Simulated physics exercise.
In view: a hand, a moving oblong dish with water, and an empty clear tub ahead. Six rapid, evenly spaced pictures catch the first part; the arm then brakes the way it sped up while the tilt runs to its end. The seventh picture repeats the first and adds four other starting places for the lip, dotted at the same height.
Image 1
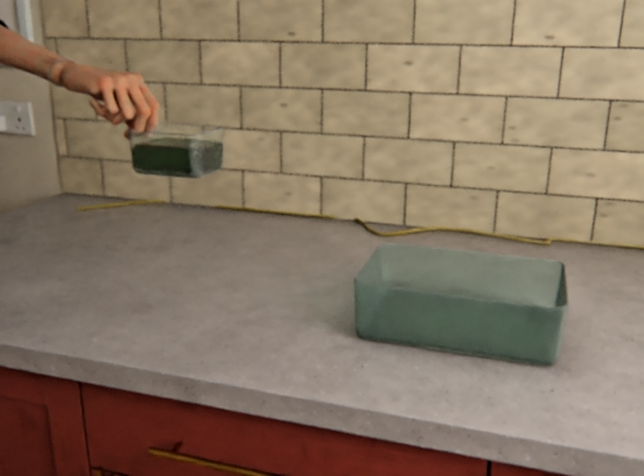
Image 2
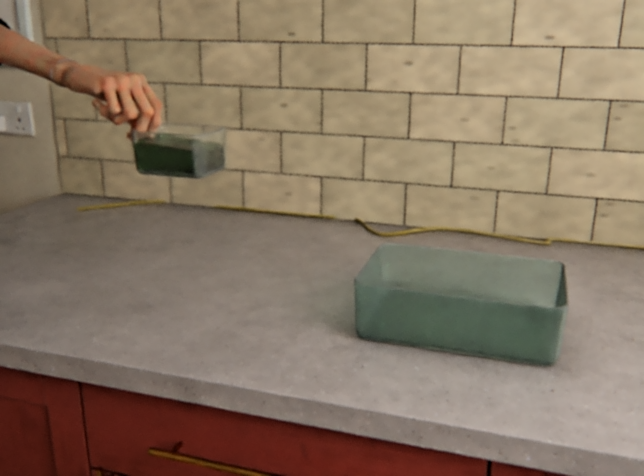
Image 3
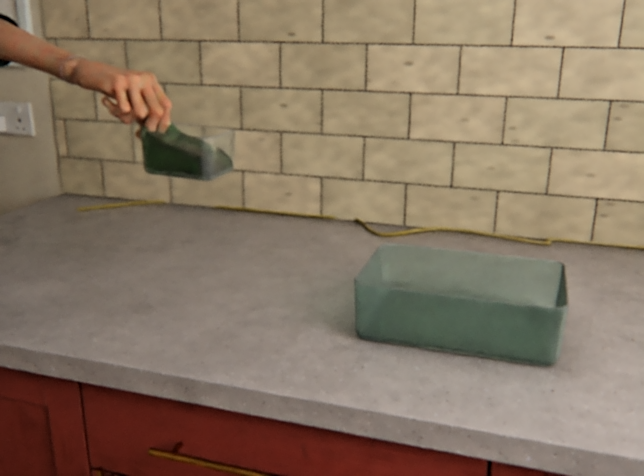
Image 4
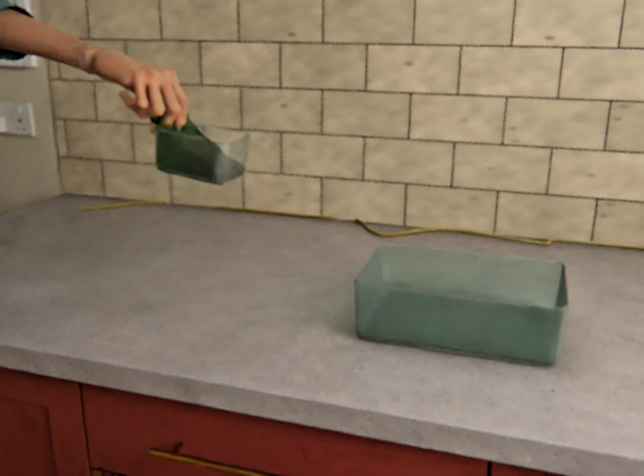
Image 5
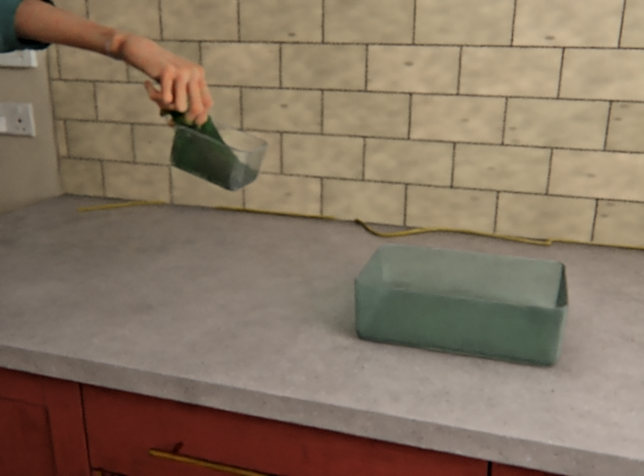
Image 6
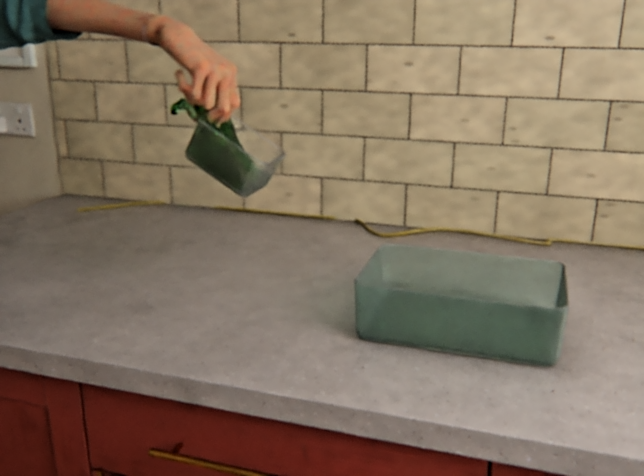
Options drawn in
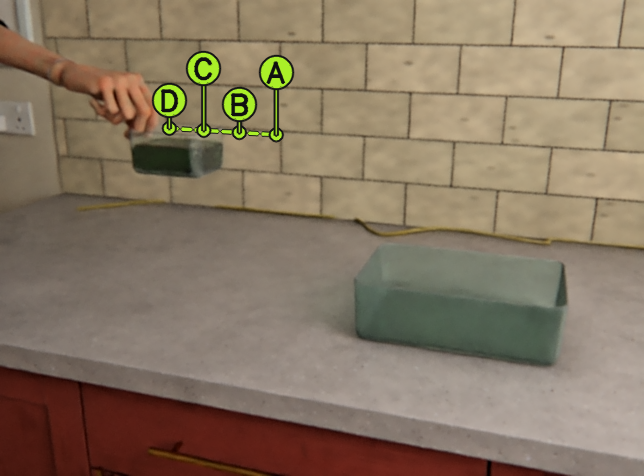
A small clear dish of green liquid, held from above by a hand, moved right and tilted steeply down to the right, its contents riding up over the rim near the fingers, while an empty greenish tub sat still on the counter.
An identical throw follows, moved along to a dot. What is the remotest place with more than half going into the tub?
B is the one.
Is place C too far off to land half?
Yes, that goes wrong.
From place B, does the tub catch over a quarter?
Yes.
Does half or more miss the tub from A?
No, not at all.
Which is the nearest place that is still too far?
That would be C.
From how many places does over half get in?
Two of them.
In lime, A at (276, 134); B at (239, 132); C at (203, 130); D at (169, 128).
With A, about 77 % lands in the tub, 14 % falls short and 9 % goes beside or beyond.
With B, about 62 % lands in the tub, 29 % falls short and 9 % goes beside or beyond.
With C, about 31 % lands in the tub, 62 % falls short and 7 % goes beside or beyond.
With D, about 12 % lands in the tub, 86 % falls short.
